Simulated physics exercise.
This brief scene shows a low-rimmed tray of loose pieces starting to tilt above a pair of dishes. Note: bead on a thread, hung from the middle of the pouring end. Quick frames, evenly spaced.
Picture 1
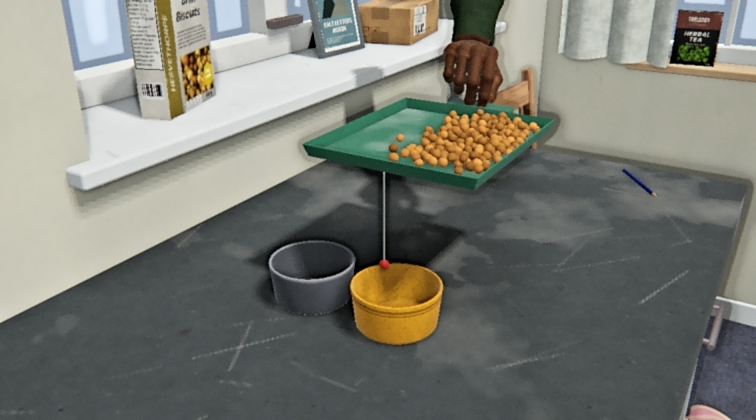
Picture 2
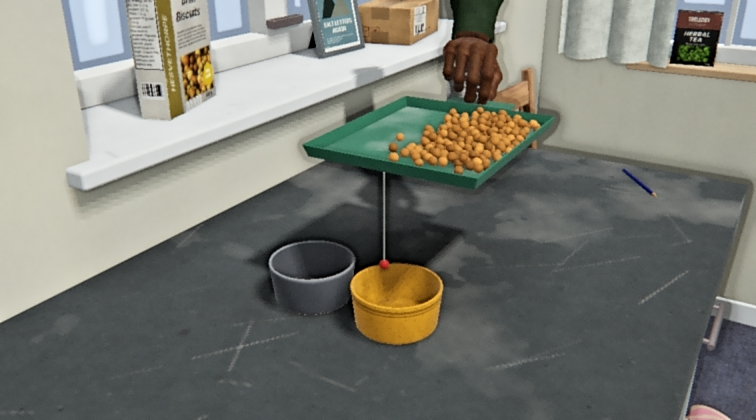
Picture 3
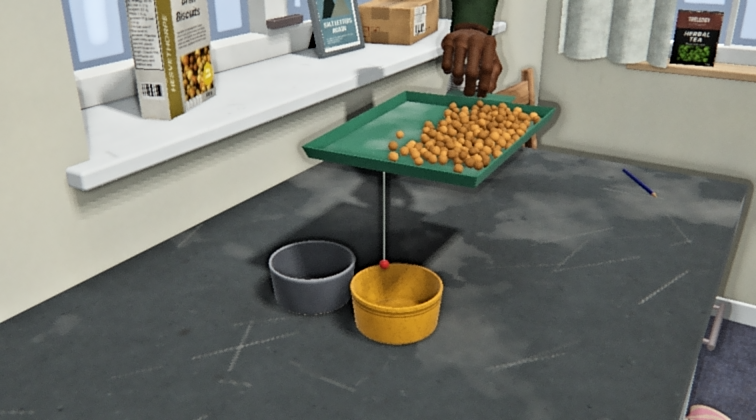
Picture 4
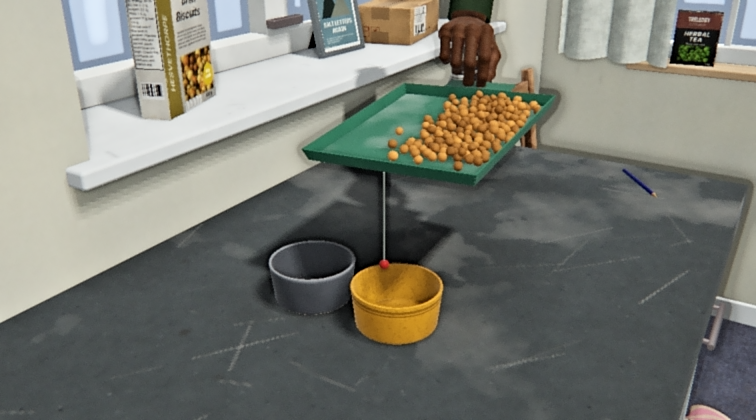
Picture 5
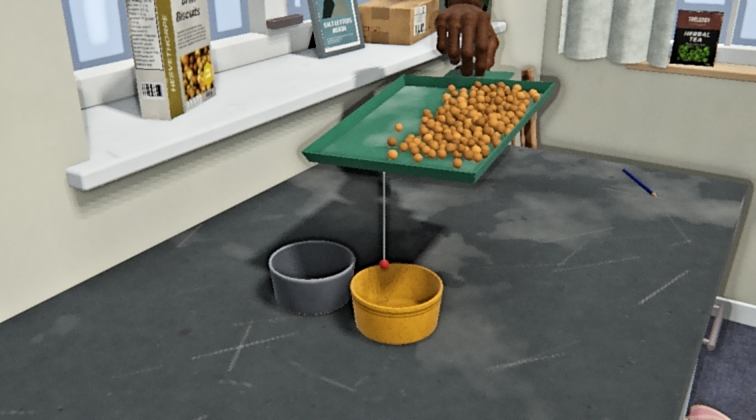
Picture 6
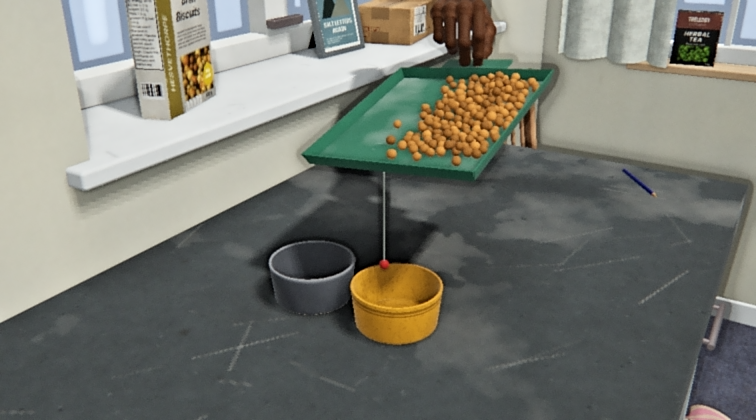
A green tray of roasted chickpeas was slowly tilted by a hand lifting its far side, its near edge staying above a grey dish and a yellow one while the chickpeas barely shifted.
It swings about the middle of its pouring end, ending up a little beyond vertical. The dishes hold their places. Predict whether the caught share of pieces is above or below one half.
Above one half.
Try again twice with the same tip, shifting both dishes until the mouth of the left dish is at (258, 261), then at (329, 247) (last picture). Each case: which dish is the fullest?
In the first try it's the one on the right, and in the second it's the one on the left.
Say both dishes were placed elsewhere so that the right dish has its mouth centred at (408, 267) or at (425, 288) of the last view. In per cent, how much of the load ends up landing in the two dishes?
In the first position around 30 percent, in the second around 50 percent.
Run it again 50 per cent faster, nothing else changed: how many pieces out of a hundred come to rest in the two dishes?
I'd put it near 70 per cent.
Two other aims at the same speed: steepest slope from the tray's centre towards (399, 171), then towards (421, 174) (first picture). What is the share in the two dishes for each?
In order, some 20 % and some 20 %.
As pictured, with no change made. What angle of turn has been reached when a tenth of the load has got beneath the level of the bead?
That happens at close to 65 degrees.
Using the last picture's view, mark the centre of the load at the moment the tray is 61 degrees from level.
Centre estimate: (364, 143).
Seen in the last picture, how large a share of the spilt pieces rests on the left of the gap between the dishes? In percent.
My estimate is some 80 per cent.
Soon after the last picture, tray tipped steeply; most on the tray; a stray few in the right dish; a small part in the left dish; a stray few outside both; a small part in the air.
A little later, tray tipped past a quarter turn; a small part on the tray; a stray few in the right dish; about a third in the left dish; about a quarter outside both; about a quarter in the air.
Later still, tray tipped past a quarter turn; a small part in the right dish; about two thirds in the left dish; about a third outside both.
At rest, tray tipped past a quarter turn; a small part in the right dish; about two thirds in the left dish; about a third outside both.
